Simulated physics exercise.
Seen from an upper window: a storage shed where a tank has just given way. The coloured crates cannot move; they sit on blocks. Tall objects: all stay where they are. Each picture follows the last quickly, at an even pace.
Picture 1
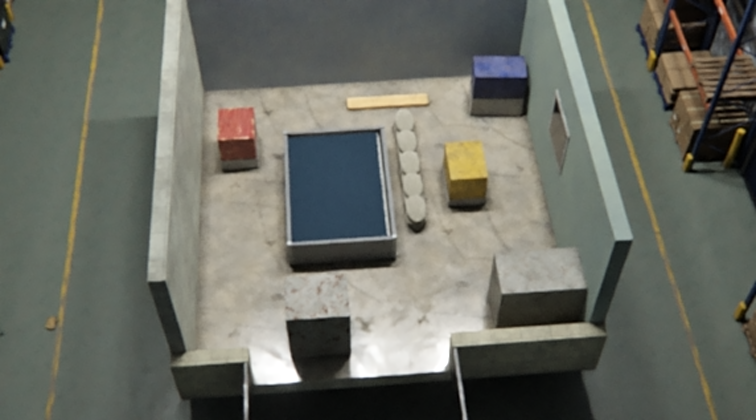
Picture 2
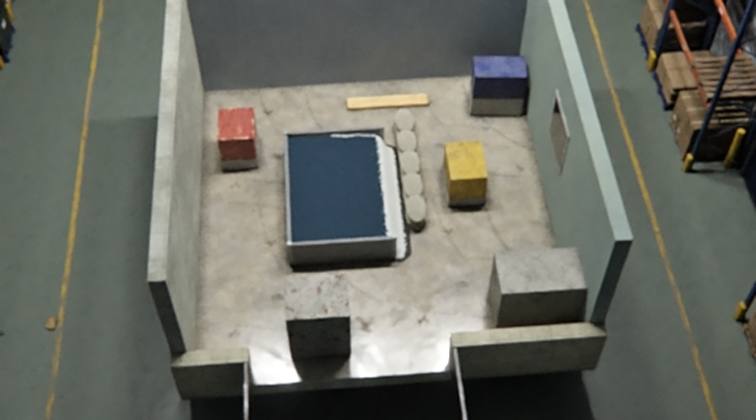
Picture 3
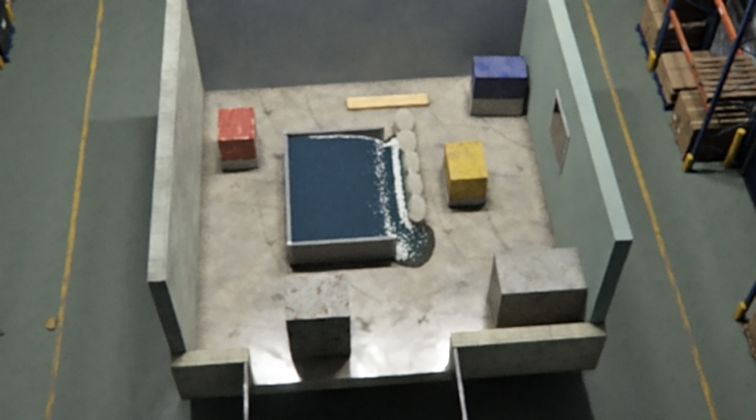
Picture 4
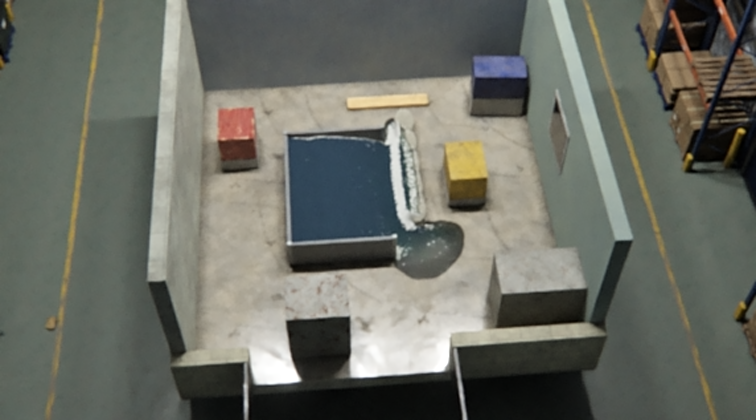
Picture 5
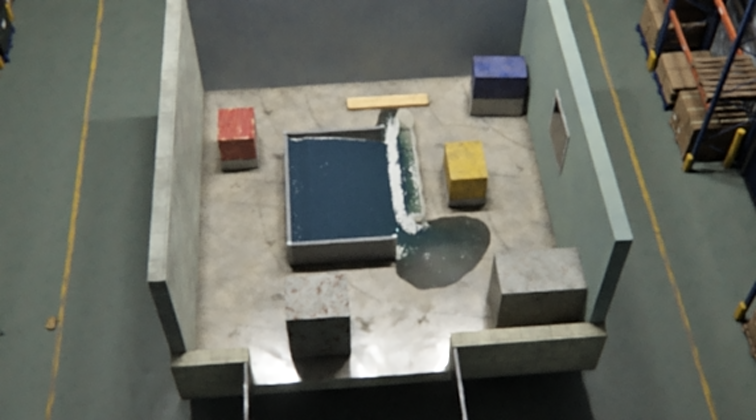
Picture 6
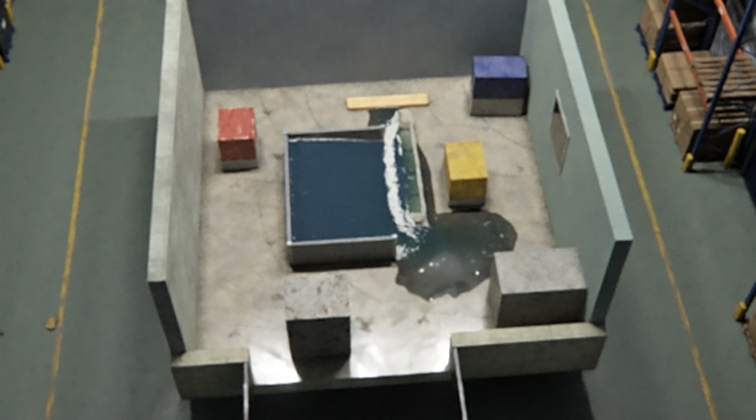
Dark water pours from the tank's right side and spreads across the shed floor.
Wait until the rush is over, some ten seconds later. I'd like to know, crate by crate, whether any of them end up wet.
One by one: The blue crate is unaffected by the water. The yellow crate is unaffected by the water. The red crate is unaffected by the water.
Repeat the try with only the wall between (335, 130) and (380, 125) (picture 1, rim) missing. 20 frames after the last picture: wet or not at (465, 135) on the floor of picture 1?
Check at the point: Soaked.
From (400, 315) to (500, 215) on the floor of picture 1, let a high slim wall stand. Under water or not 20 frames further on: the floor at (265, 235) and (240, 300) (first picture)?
Untouched, reached.
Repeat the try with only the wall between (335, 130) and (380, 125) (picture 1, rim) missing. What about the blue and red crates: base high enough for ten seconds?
The blue crate is not reached, the red crate is not reached.
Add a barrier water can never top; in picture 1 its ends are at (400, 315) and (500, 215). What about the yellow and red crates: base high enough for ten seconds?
Observation - yellow: Flooded; red: Not flooded.
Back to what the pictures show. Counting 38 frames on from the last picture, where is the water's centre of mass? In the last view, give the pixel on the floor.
Close to pixel (397, 200).
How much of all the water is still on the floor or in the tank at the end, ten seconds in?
I make it around 92 per cent.
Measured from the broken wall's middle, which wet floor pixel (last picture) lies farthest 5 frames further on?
Pixel estimate: (562, 280).
A moment on, water covers 30 % of the floor; the blue crate not reached, the yellow crate water round its plinth, the red crate not reached.
Next, water covers 40 % of the floor; the blue crate water round its plinth, the yellow crate water round its plinth, the red crate not reached.
Then, water covers 55 % of the floor; the blue crate water round its plinth, the yellow crate water round its plinth, the red crate water round its plinth.
Later, water covers 70 % of the floor; the blue crate water round its plinth, the yellow crate water round its plinth, the red crate water round its plinth.
In the end, water covers 85 % of the floor; the blue crate stayed above the water, the yellow crate stayed above the water, the red crate stayed above the water.
